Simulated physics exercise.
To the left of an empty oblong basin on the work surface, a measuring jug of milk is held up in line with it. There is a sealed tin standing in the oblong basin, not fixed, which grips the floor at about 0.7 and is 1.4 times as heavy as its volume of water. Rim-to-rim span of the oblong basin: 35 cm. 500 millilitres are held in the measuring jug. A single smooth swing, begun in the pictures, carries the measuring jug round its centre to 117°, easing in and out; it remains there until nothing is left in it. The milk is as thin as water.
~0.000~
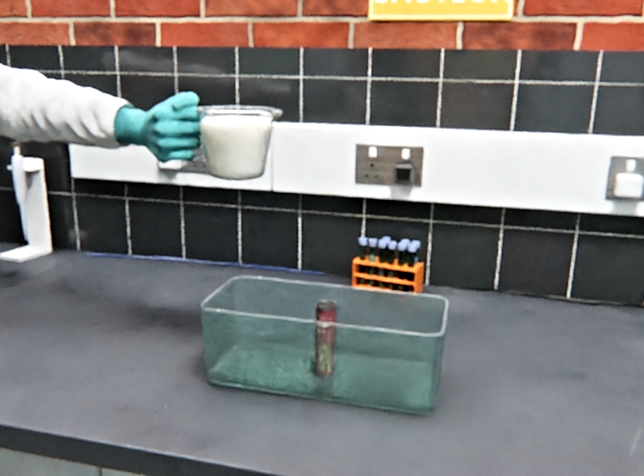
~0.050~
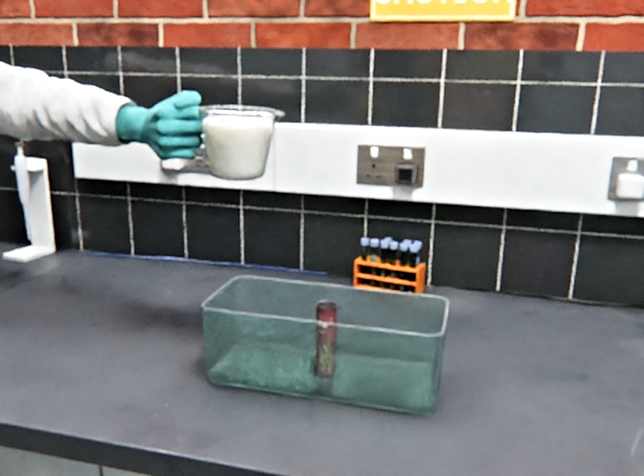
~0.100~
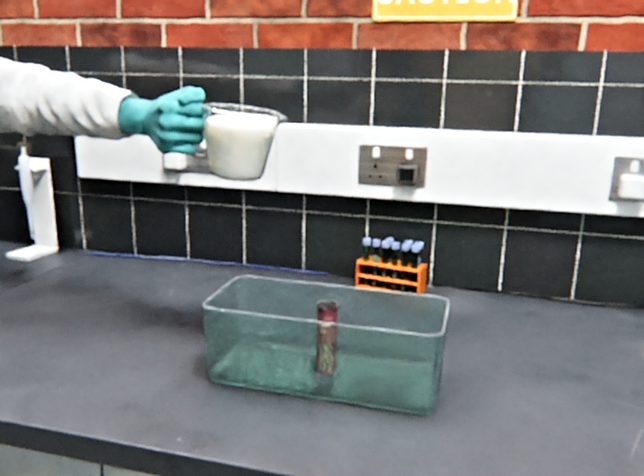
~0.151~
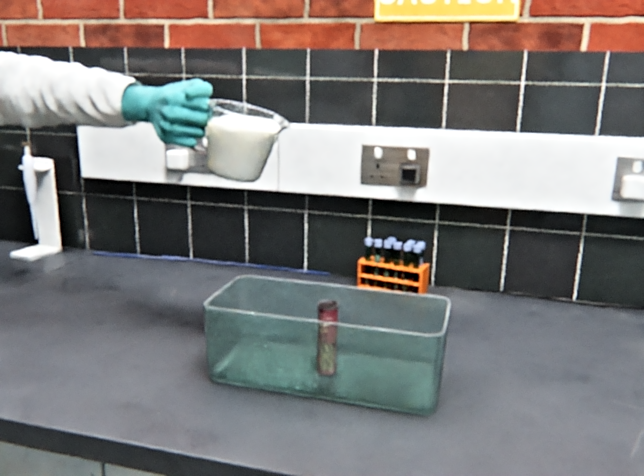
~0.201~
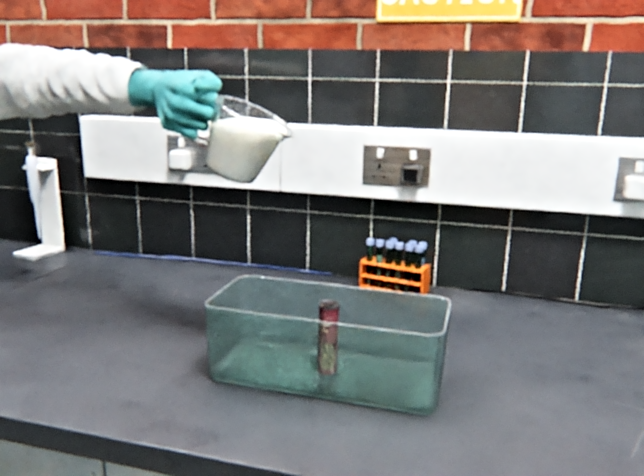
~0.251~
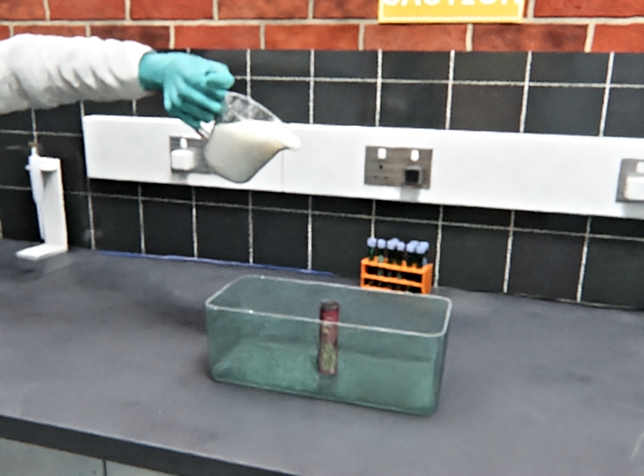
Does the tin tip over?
Yes, it tips over.
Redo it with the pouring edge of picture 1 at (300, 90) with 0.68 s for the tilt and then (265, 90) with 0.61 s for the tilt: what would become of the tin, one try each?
Try 1: Still standing; try 2: Tipped over.
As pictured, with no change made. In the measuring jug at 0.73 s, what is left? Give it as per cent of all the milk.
About 1 percent.
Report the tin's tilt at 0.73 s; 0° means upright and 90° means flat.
I'd say it is close to 0 degrees off upright.
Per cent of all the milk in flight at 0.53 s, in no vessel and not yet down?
50 %.
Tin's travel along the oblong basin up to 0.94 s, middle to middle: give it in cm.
Near 4 cm.
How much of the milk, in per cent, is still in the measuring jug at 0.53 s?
Fraction remaining: Approx. 30 per cent.
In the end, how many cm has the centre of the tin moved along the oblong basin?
Some 8.5 cm.
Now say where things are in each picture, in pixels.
Tilt 0°; pouring edge (282, 112); surface from (206, 118) to (272, 121); the oblong basin's rim runs from (218, 292) to (445, 317); the tin's top is at (326, 307), in the first picture.
Tilt 2°; pouring edge (283, 114); surface from (208, 118) to (274, 122), in the second picture.
Tilt 6°; pouring edge (286, 118); surface from (211, 117) to (276, 123), in the third picture.
Tilt 14°; pouring edge (290, 126); surface from (215, 118) to (281, 126), in the fourth picture.
Tilt 24°; pouring edge (294, 136); surface from (218, 121) to (290, 130), in the fifth picture.
Tilt 36°; pouring edge (295, 148); surface from (219, 128) to (293, 141); 3 per cent is over the edge, in the sixth picture.
By 0.53 s the tilt is 104° and 30 per cent is still to pour; the tin stands where it began.
By 0.73 s the tilt is 117° and 1 per cent is still to pour; the tin stands 1 cm from where it began.
By 0.94 s the tilt is 117° and 0 per cent is still to pour; the tin leans 29°.
By 1.17 s the tilt is 117° and 0 per cent is still to pour; the tin lies on its side.
At rest the tin lies on its side.
